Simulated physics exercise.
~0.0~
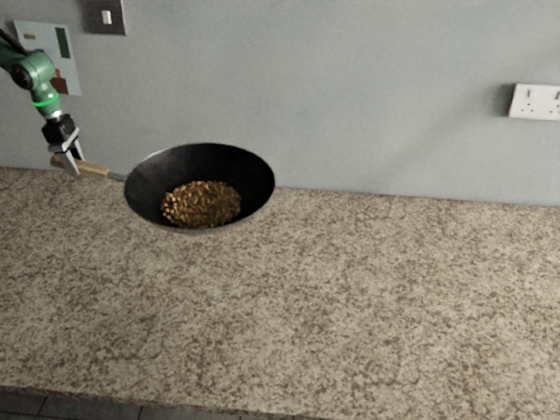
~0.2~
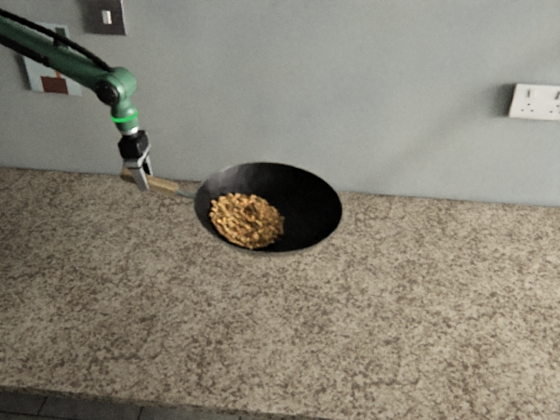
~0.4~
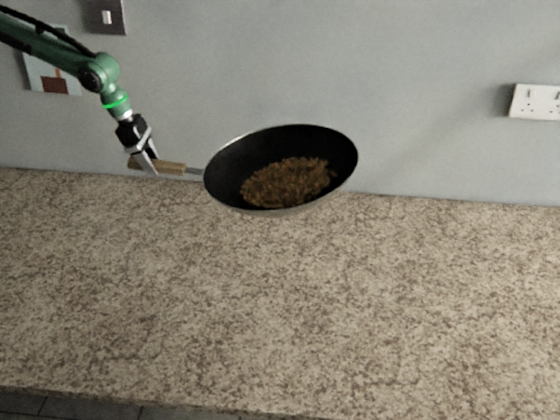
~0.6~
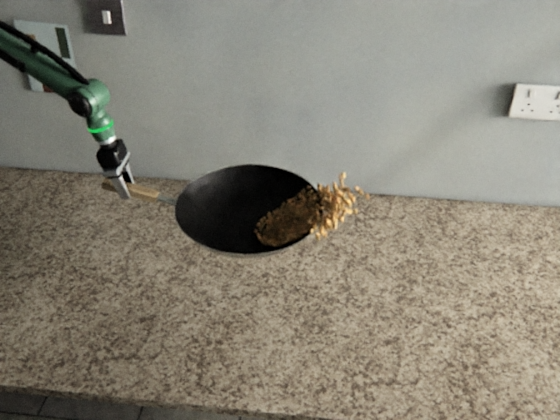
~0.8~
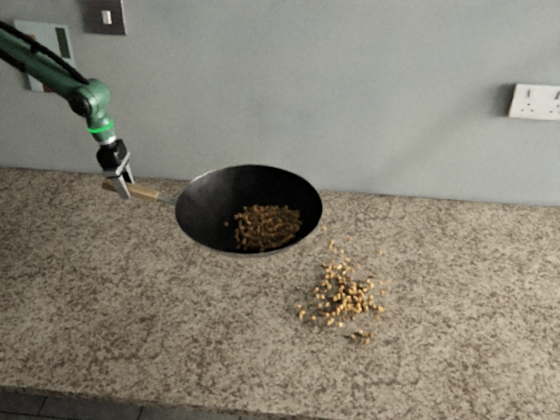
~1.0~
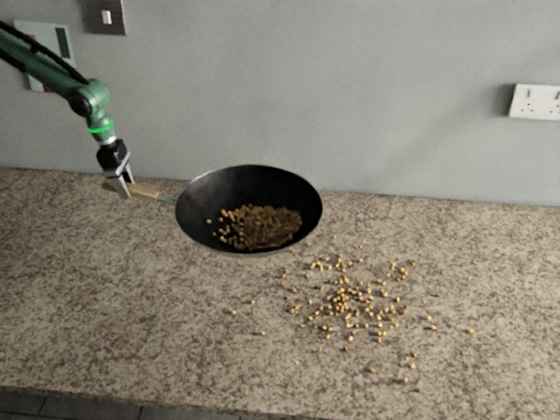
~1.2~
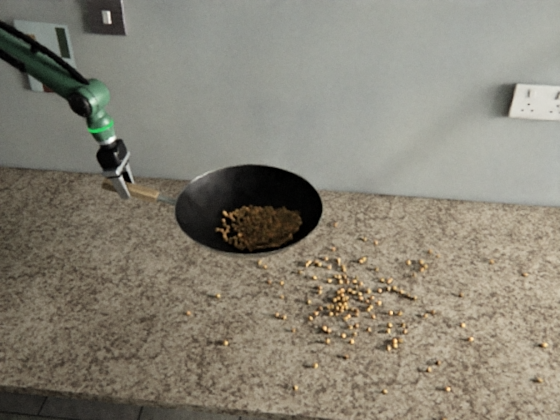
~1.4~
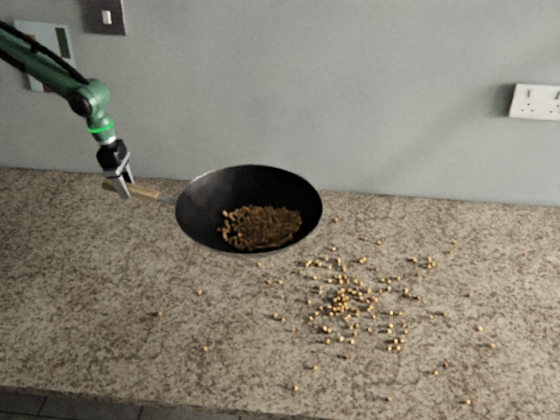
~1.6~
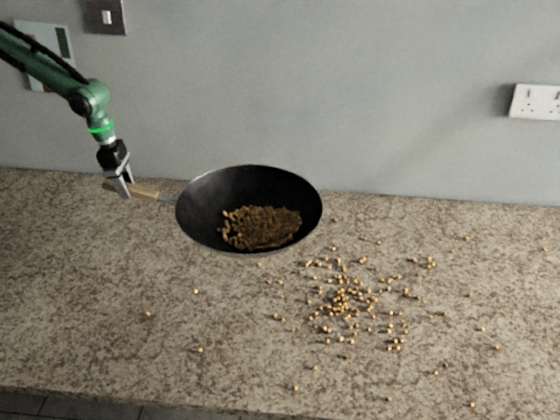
The video shows a green robotic arm moving a black wok of chickpeas right, lifting and tilting it, then pulling it back down to the left. Some chickpeas fly over the right rim and scatter across the speckled countertop, while most stay in the now still wok.
